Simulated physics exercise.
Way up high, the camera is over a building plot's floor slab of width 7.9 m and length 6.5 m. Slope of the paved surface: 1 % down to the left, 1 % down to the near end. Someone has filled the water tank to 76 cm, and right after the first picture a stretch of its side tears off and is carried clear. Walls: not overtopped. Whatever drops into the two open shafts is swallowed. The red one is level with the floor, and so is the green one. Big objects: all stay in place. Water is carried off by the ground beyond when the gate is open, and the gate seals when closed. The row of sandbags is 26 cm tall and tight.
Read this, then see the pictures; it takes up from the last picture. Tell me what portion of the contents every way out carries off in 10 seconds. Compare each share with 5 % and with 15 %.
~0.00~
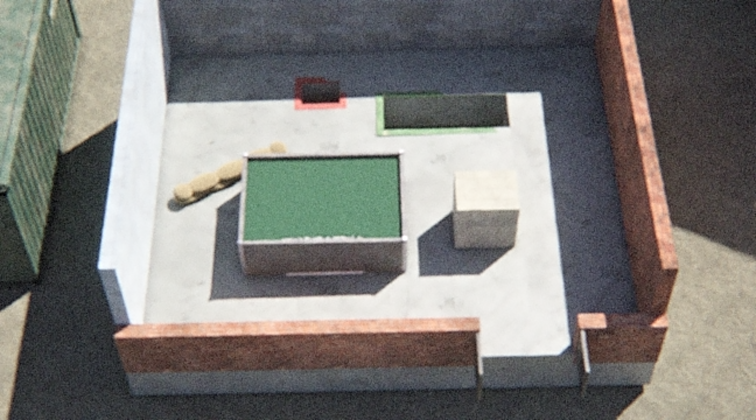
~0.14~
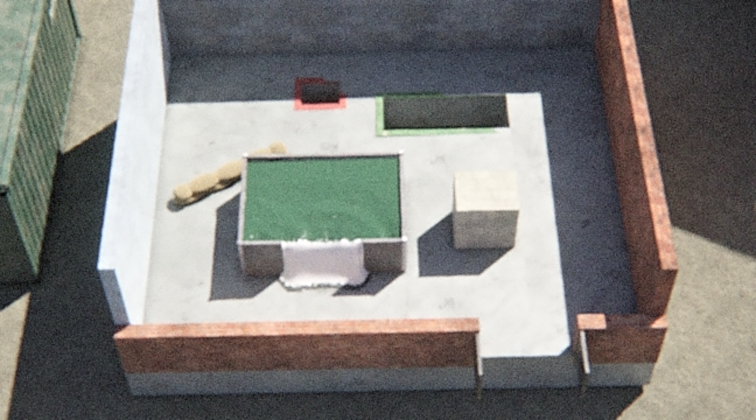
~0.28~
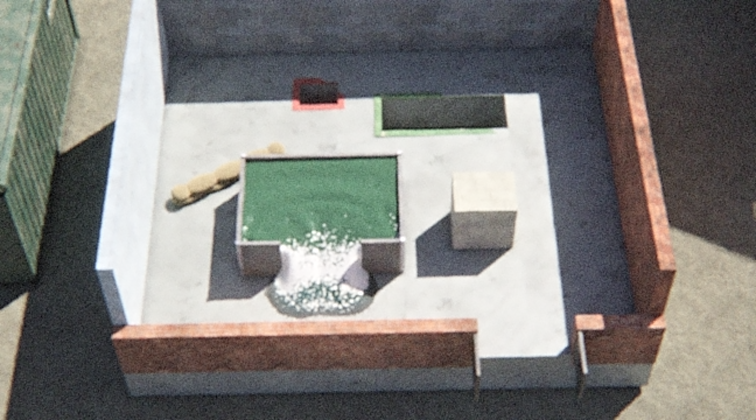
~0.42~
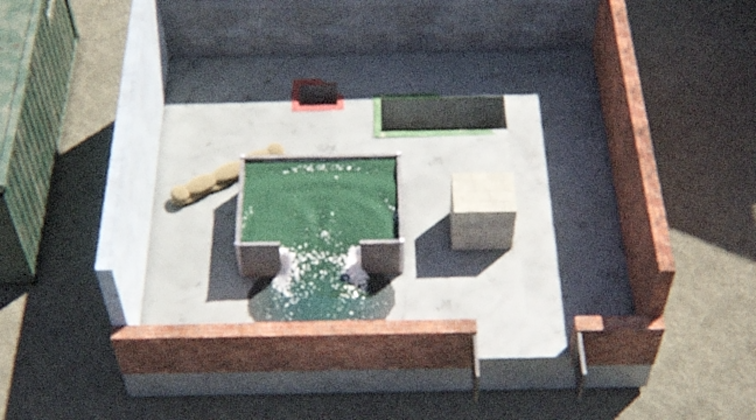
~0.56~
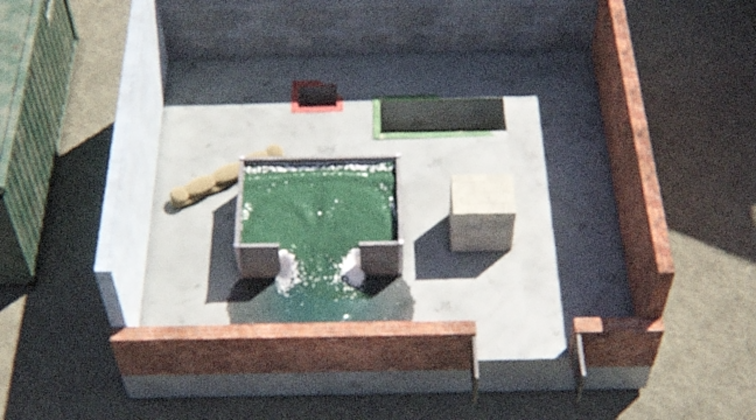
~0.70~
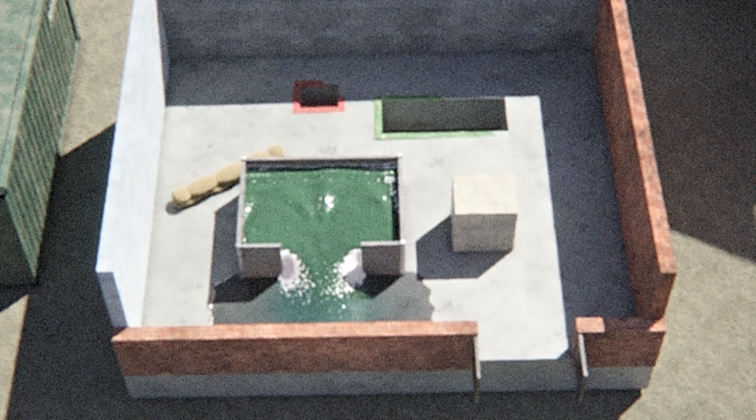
Result: Gate opening at from 5 to 15 %, red pit at not even 5 %, green pit at between 5 and 15 %.
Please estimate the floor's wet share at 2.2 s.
Close to 30 in a hundred.
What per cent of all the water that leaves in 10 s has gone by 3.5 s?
Share gone by then: Approx. 10 %.
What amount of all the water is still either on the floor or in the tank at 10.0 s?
Share still there: About 84 %.
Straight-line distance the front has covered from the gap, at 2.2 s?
It comes to some 5.0 metres.
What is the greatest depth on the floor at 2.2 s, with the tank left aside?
Around 45 centimetres.
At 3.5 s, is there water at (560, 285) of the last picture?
Awash.
After 1.4 s water covers 15 % of the floor and is deepest (57 cm) near (322, 341); gone so far, the gate opening 0 %, the red pit 0 %, the green pit 0 %.
After 2.2 s water covers 30 % of the floor and is deepest (45 cm) near (150, 354); gone so far, the gate opening 0 %, the red pit 0 %, the green pit 0 %.
After 3.5 s water covers 50 % of the floor and is deepest (32 cm) near (138, 355); gone so far, the gate opening 1 %, the red pit 0 %, the green pit 0 %.
After 6.0 s water covers 85 % of the floor and is deepest (29 cm) near (138, 355); gone so far, the gate opening 3 %, the red pit 0 %, the green pit 1 %.
After 10.0 s water covers 100 % of the floor and is deepest (20 cm) near (138, 355); gone so far, the gate opening 7 %, the red pit 2 %, the green pit 7 %.
